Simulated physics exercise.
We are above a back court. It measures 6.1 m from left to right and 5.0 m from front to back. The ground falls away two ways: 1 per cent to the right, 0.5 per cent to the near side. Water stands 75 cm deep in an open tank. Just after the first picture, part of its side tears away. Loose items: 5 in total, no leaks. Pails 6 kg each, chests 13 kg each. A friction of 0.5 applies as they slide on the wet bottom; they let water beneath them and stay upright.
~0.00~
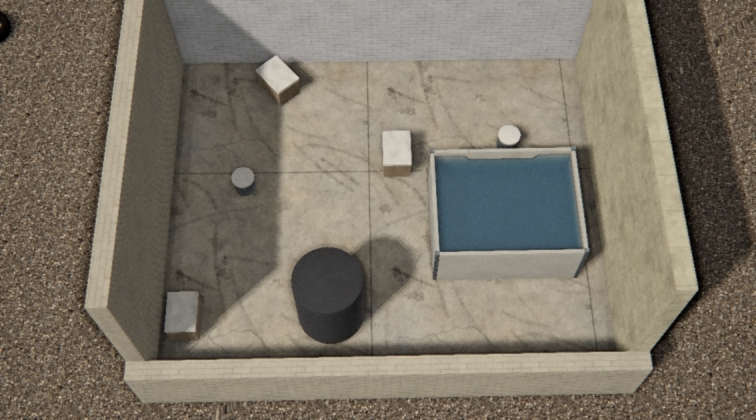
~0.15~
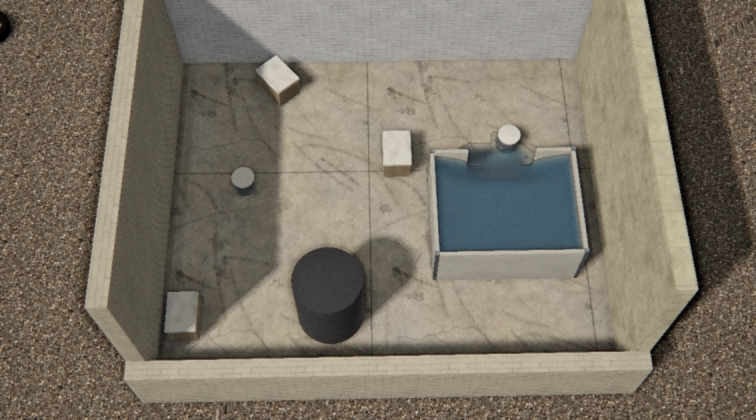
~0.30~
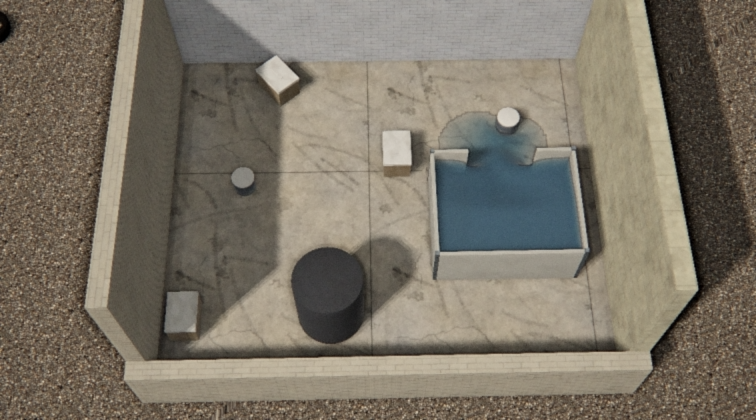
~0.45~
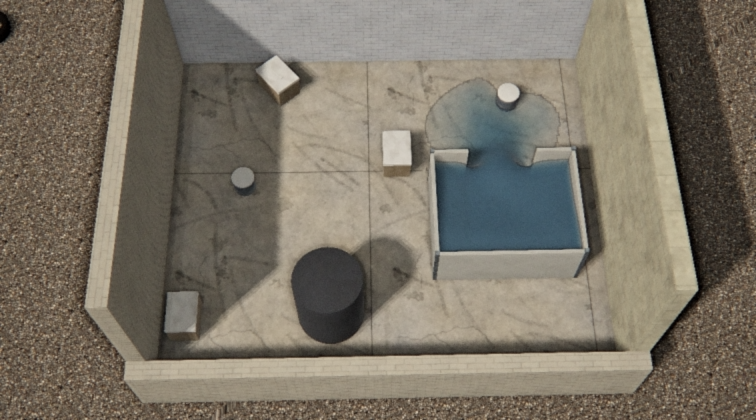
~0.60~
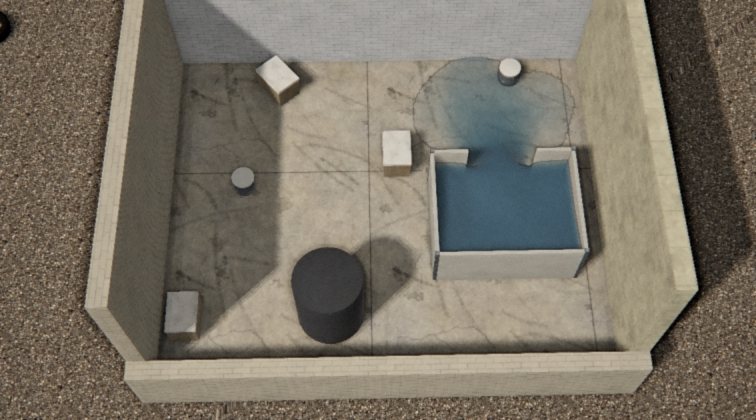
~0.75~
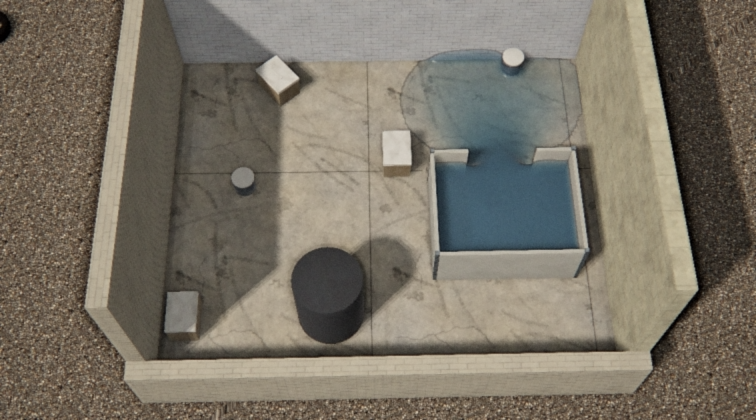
In a walled back court, the far side of an open water tank broke open, and water spread across the floor to the back wall, pushing a small pail along while everything else stayed put.
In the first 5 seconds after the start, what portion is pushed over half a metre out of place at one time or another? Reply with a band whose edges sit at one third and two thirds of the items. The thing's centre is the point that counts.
Band: One third to two thirds.
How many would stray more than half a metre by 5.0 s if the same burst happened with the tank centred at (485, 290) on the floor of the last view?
That gives 3 of them.
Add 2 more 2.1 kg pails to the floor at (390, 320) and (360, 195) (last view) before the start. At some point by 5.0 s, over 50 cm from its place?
Respectively: Doesn't reach it; doesn't reach it.
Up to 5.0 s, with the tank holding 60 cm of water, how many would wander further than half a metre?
That would give 2.
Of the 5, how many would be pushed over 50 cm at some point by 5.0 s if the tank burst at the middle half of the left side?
Then it comes to 3.
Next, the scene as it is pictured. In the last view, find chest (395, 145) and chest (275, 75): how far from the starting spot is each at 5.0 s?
Shifts in order: 0 cm; 350 cm.
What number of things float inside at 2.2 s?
Count: 1.
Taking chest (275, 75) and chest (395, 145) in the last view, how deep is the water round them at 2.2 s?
First about 6 cm, second about 0 cm.
After 1.1 s 1 of 5 are over 50 cm from their spots; 1 afloat.
After 2.2 s 1 of 5 are over 50 cm from their spots; 1 afloat.
After 3.5 s 2 of 5 are over 50 cm from their spots; 2 afloat.
After 5.0 s 2 of 5 are over 50 cm from their spots, and 2 have been at some point; 1 afloat.
